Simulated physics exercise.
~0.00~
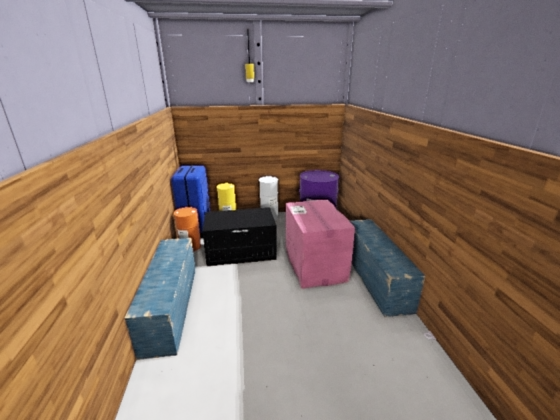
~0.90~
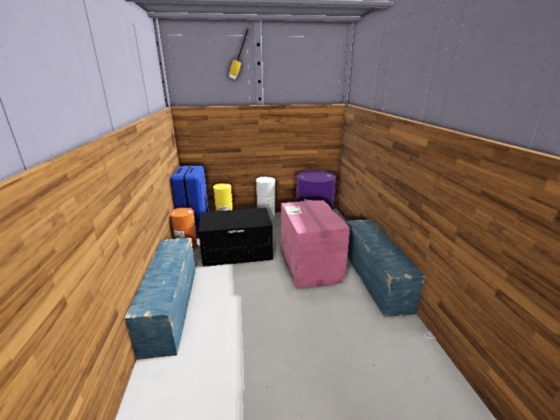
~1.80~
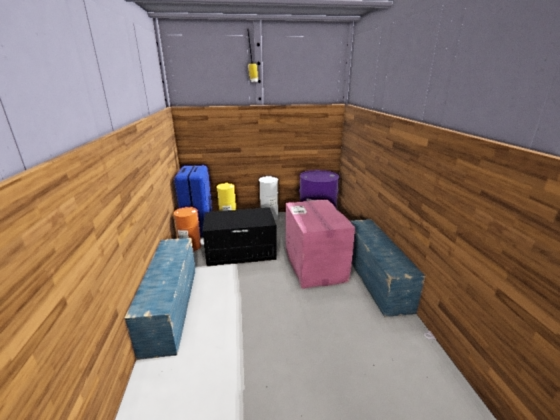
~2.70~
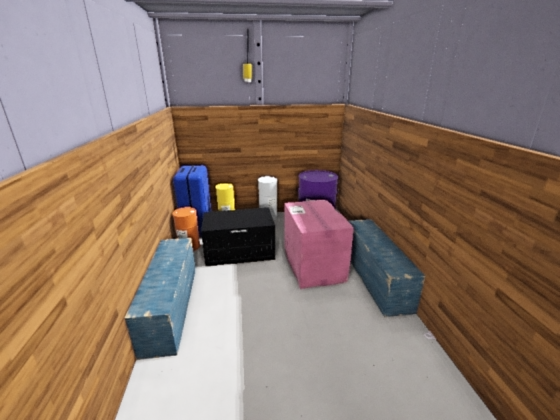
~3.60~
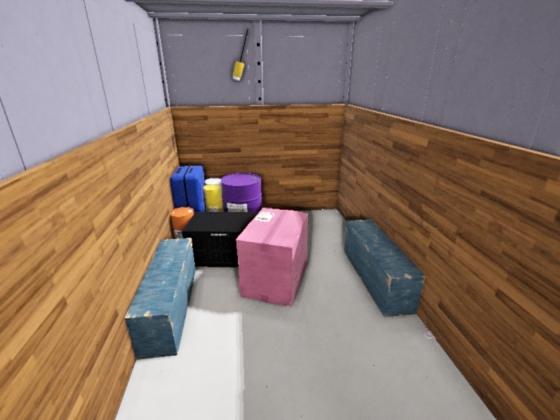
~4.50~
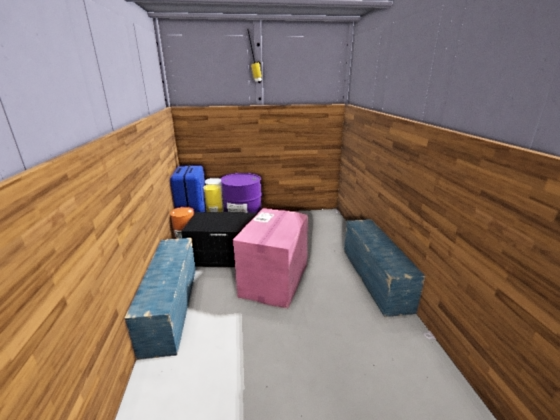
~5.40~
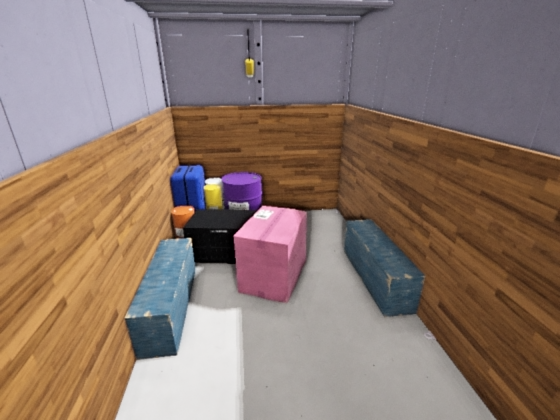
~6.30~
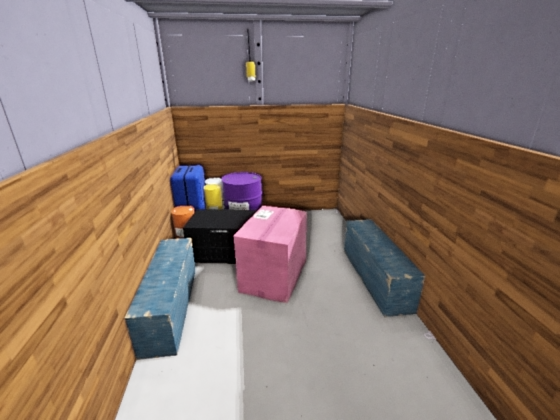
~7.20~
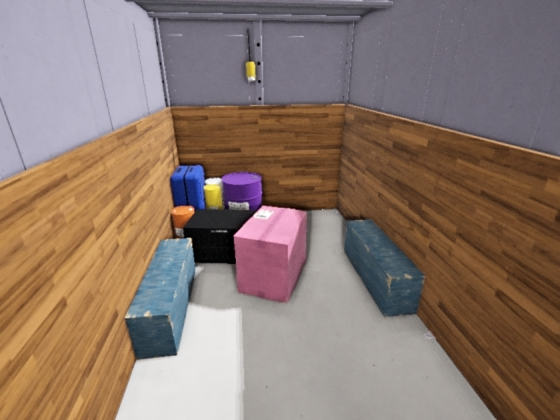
The video shows a wood-lined van bay holding a pink box, black chest, blue case and several canisters and a drum as a hanging lamp sways. The pink box, purple drum and white canister slide left, the chest and yellow canister shifting slightly, and all settle upright, bunched toward the left.
